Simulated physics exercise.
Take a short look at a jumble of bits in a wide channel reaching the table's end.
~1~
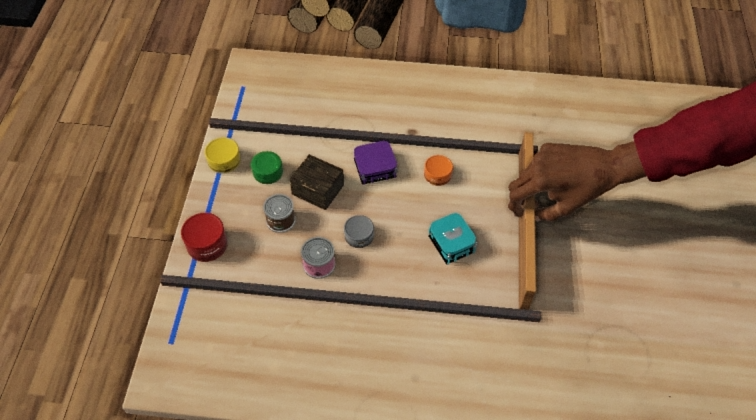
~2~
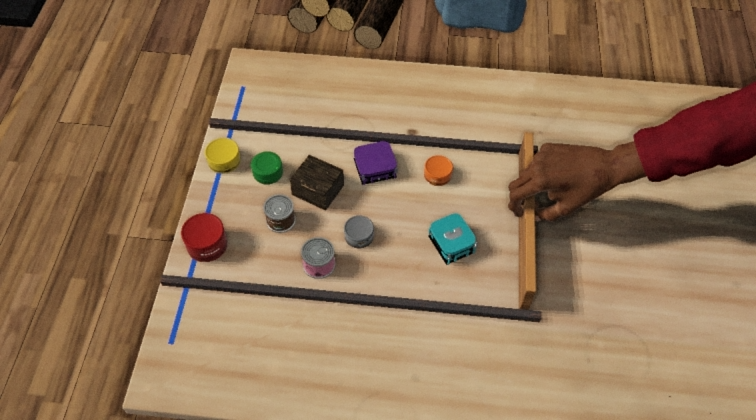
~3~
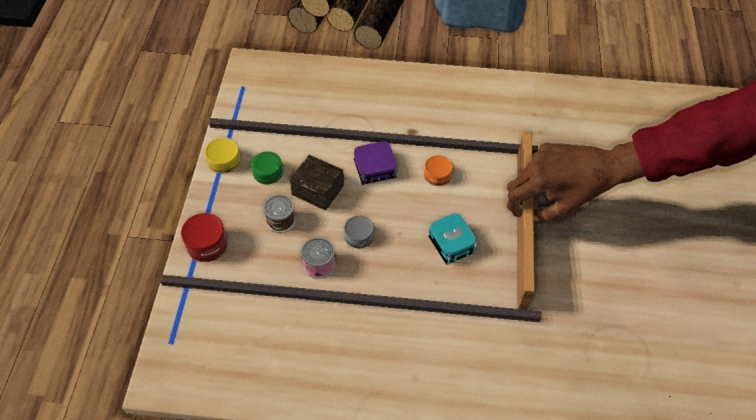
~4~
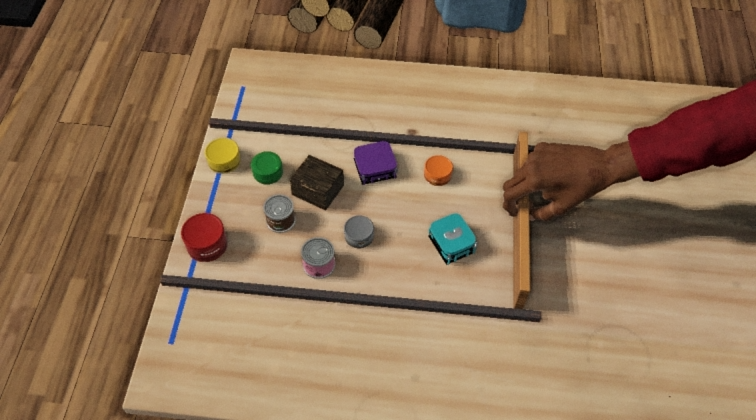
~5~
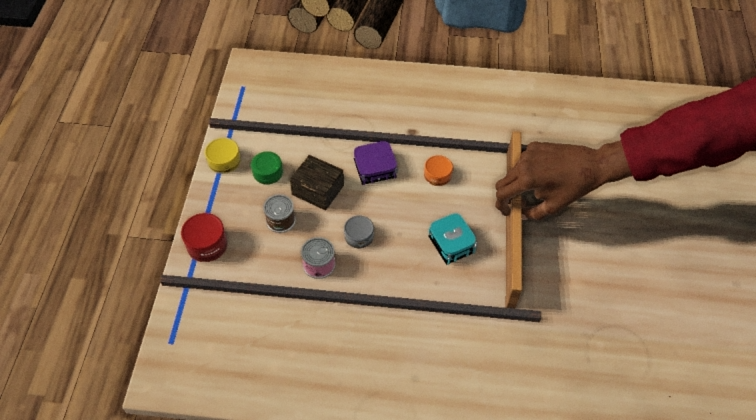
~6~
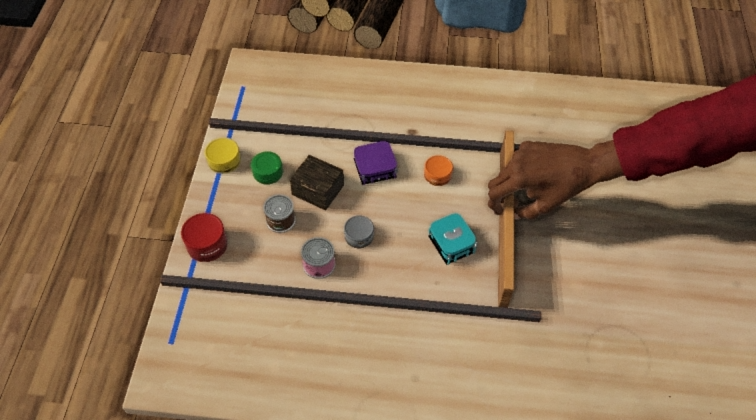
A hand slowly sliding a wooden board slightly left between two dark rails, with scattered tubs, pots and blocks staying still.
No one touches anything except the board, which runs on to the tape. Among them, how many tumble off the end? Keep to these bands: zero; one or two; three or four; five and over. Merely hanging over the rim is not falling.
It ends with five pieces at least gone from the top.
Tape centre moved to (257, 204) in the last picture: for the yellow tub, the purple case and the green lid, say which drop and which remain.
Going in order, the yellow tub goes off the edge, then the purple case keeps its spot, then the green lid keeps its spot.
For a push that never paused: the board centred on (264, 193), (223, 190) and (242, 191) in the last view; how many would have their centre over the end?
First 1, then 6, then 3.
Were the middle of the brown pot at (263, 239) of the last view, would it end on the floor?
From that start the object does not stay.
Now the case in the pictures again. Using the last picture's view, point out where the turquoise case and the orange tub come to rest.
The turquoise case settles near (187, 216); as for the orange tub, near (210, 152).
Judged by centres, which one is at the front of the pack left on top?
The foremost one is the black block.
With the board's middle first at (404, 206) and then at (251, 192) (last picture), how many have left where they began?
I get 4 at the one place and 10 at the other.
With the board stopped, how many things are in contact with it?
My count gives 3.
Soon after, none off yet; yellow tub at rest near (223, 156); red tub at rest near (205, 238); green lid at rest near (267, 168).
At rest, the number that fall off is five or more; fallen, purple case, grey tub, brown pot, green lid, red tub and yellow tub.
